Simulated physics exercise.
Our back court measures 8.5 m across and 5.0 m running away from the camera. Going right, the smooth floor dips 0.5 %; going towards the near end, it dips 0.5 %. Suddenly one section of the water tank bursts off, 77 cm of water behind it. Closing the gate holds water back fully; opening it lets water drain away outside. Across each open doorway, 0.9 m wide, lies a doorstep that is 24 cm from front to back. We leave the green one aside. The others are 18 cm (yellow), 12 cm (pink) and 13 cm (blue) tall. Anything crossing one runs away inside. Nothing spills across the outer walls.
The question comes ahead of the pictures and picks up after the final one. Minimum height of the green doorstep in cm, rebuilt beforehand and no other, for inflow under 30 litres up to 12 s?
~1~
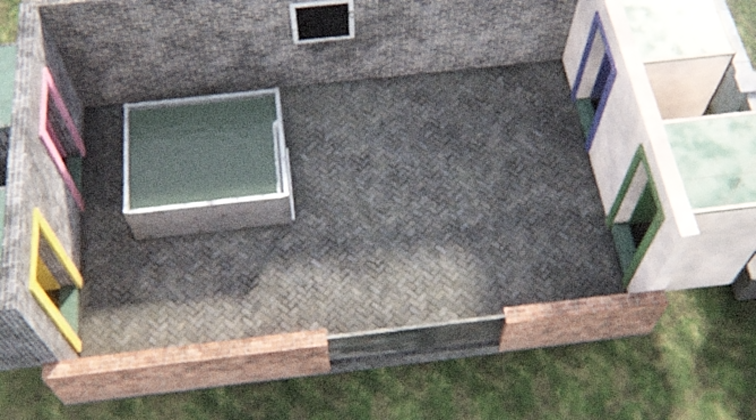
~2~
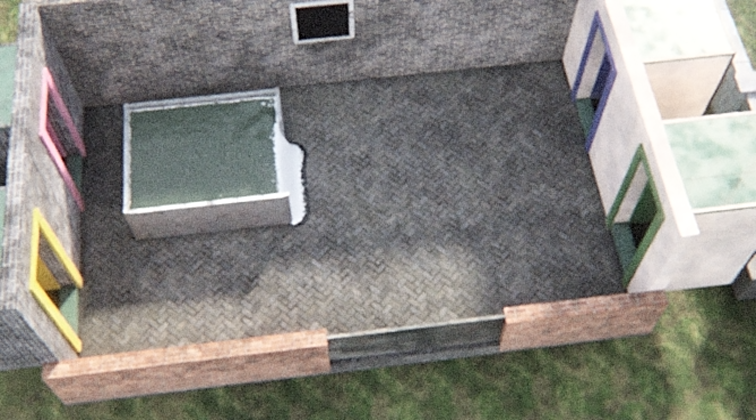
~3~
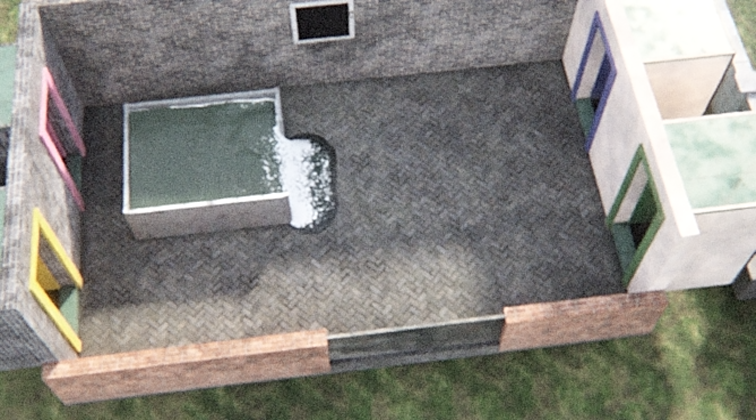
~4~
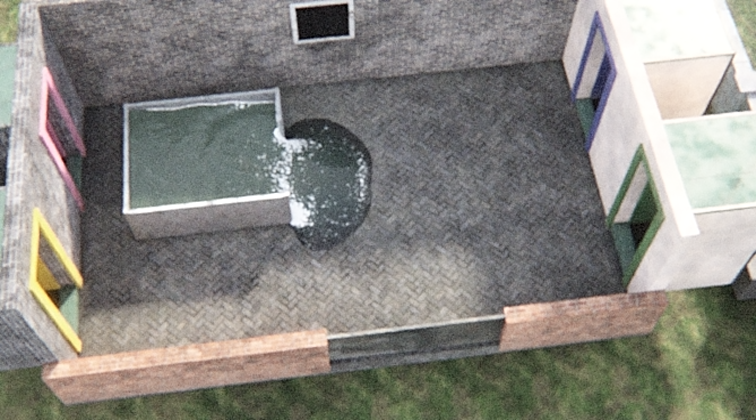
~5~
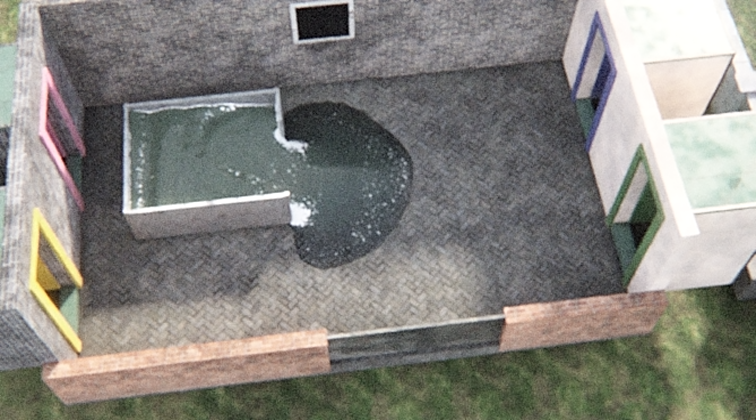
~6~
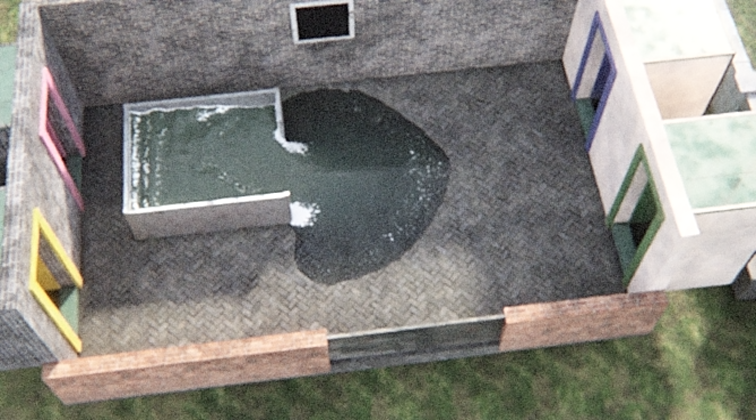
23 cm.
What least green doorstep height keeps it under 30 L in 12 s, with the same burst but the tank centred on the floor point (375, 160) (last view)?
You'd need some 23 cm.
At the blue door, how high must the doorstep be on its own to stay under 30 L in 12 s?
Door blue, min height approx. 21 cm.
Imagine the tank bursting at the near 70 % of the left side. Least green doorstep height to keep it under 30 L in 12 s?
It should stand roughly 9.5 cm high.
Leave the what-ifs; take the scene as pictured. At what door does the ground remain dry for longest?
Pink.
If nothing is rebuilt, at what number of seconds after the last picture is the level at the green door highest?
Crest at t of about 2.8 s.
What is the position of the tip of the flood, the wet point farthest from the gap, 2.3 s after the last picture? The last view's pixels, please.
Around pixel (633, 314).
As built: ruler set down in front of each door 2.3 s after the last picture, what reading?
Lab note, cm: Green 29; yellow 0; pink 0; blue 28.
Then, 0.7 s after the last picture water covers 45 % of the floor, deepest (42 cm) near (292, 199); it has not reached the green door.
Then, 2.3 s after the last picture water covers 60 % of the floor, deepest (42 cm) near (633, 314); 29 cm at the green door, 5 litres in over its 21 cm doorstep.
Then, 11.3 s after the last picture water covers 100 % of the floor, deepest (12 cm) near (576, 321); 12 cm at the green door, 46 litres in over its 21 cm doorstep.
At the green door as built, the water peaked near 33 cm, 2.7 s after the last picture.
With a doorstep of 21 cm, 46 litres would have come in within the 12 s; with 28.5 cm, 10 litres. So under 30 litres takes about 23 cm.
